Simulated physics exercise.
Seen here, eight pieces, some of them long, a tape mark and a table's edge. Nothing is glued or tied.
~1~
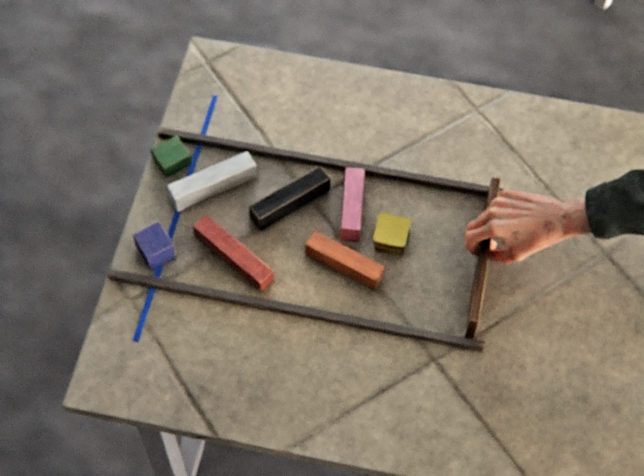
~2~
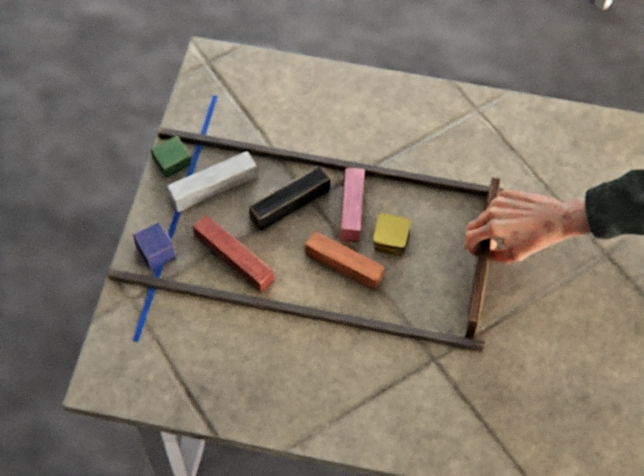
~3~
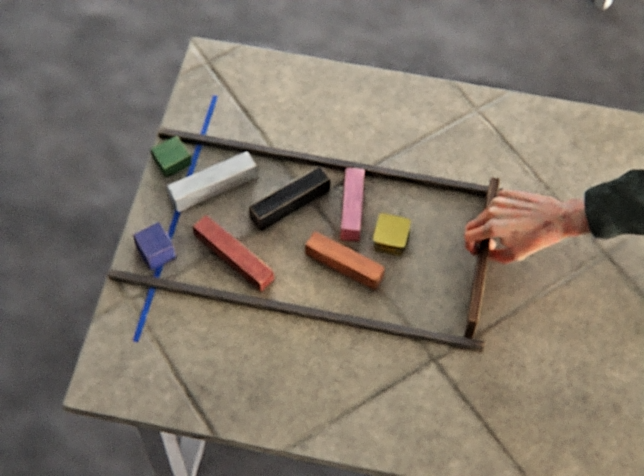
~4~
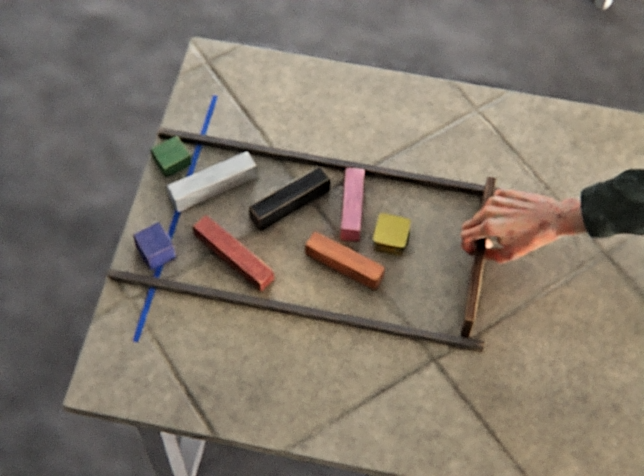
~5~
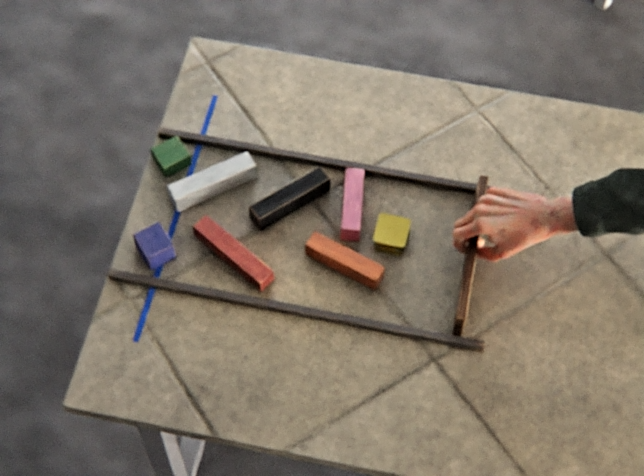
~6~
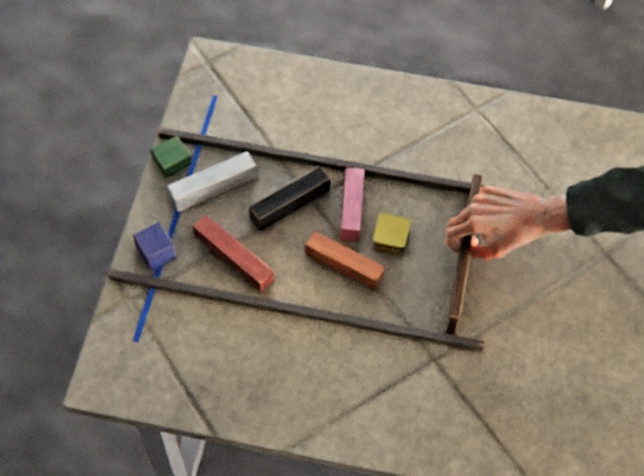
A hand slides a wooden bar slightly left between two rails toward scattered colored blocks.
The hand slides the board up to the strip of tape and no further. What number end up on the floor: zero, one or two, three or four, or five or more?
In the end the number that fall off is three or four.
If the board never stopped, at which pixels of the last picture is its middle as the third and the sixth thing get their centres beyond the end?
Near (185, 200) and (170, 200).
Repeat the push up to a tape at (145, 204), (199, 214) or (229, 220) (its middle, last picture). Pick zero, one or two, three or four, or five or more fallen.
For each place: 5 or more; just one or two; not one.
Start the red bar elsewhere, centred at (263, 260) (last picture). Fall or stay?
Then it survives.
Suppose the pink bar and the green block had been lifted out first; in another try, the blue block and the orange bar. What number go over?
It would be 2 and 3.
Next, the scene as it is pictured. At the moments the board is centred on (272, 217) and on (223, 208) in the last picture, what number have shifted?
First 6, then 8.
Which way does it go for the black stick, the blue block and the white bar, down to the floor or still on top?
The black stick drops off, the blue block is lost, the white bar comes down.
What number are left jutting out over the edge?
Overhanging: 3.
A little later, none off yet; green block at rest near (171, 156); blue block at rest near (155, 246); white bar at rest near (213, 182).
When it is over, the number that fall off is three or four; down, black stick, white bar, blue block and green block.
